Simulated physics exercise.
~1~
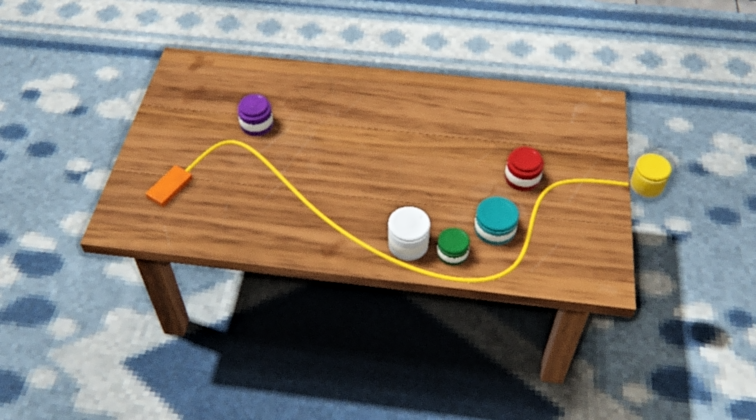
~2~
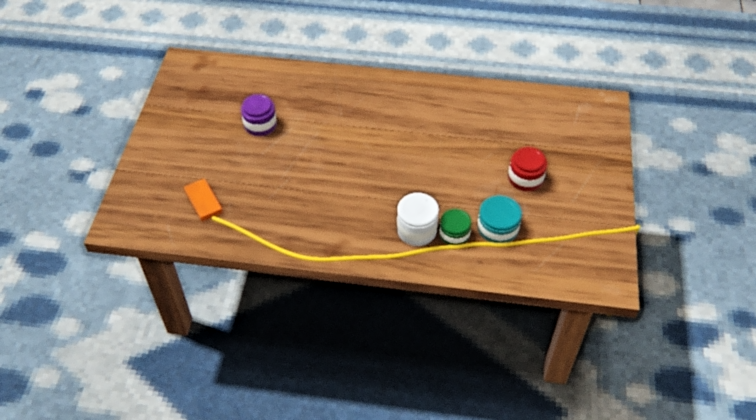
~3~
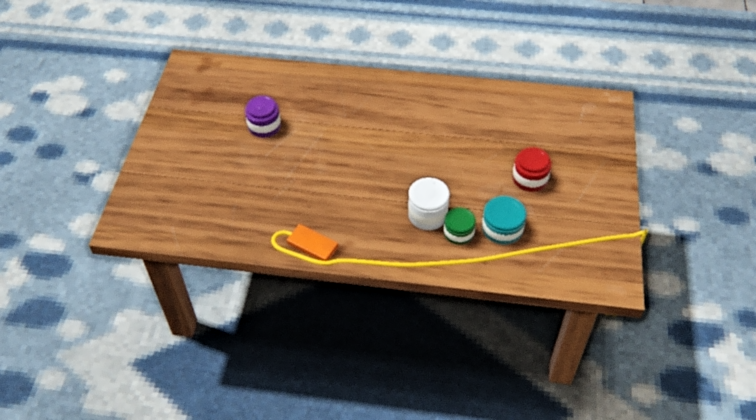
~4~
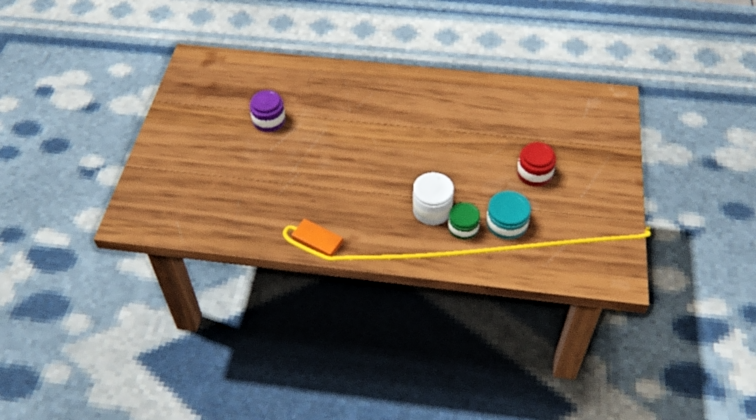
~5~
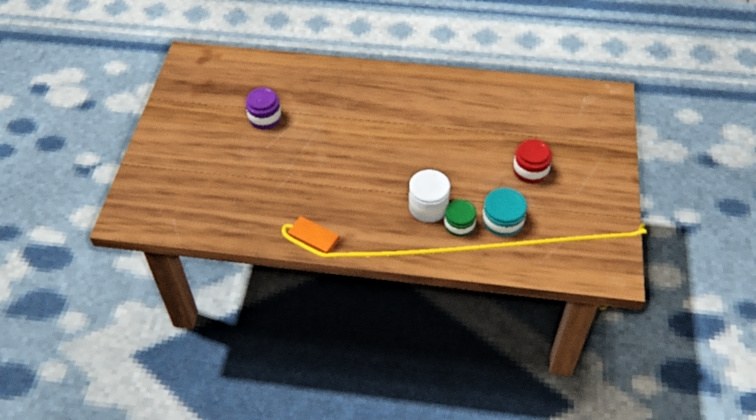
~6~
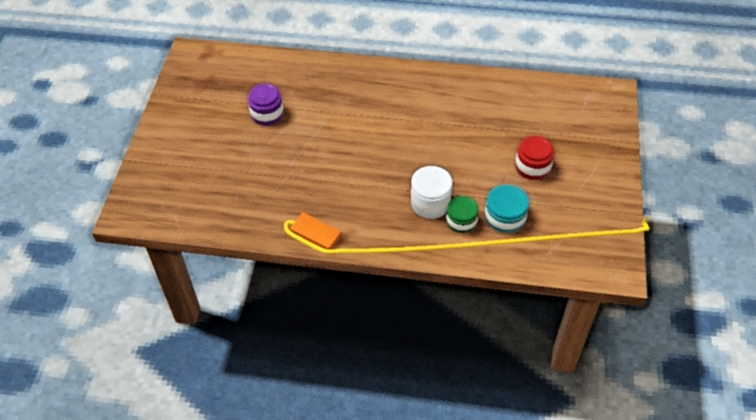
On a wooden table, a yellow cylinder dropping off the right side, its cable dragging an orange block and nudging white and green jars before everything settles.
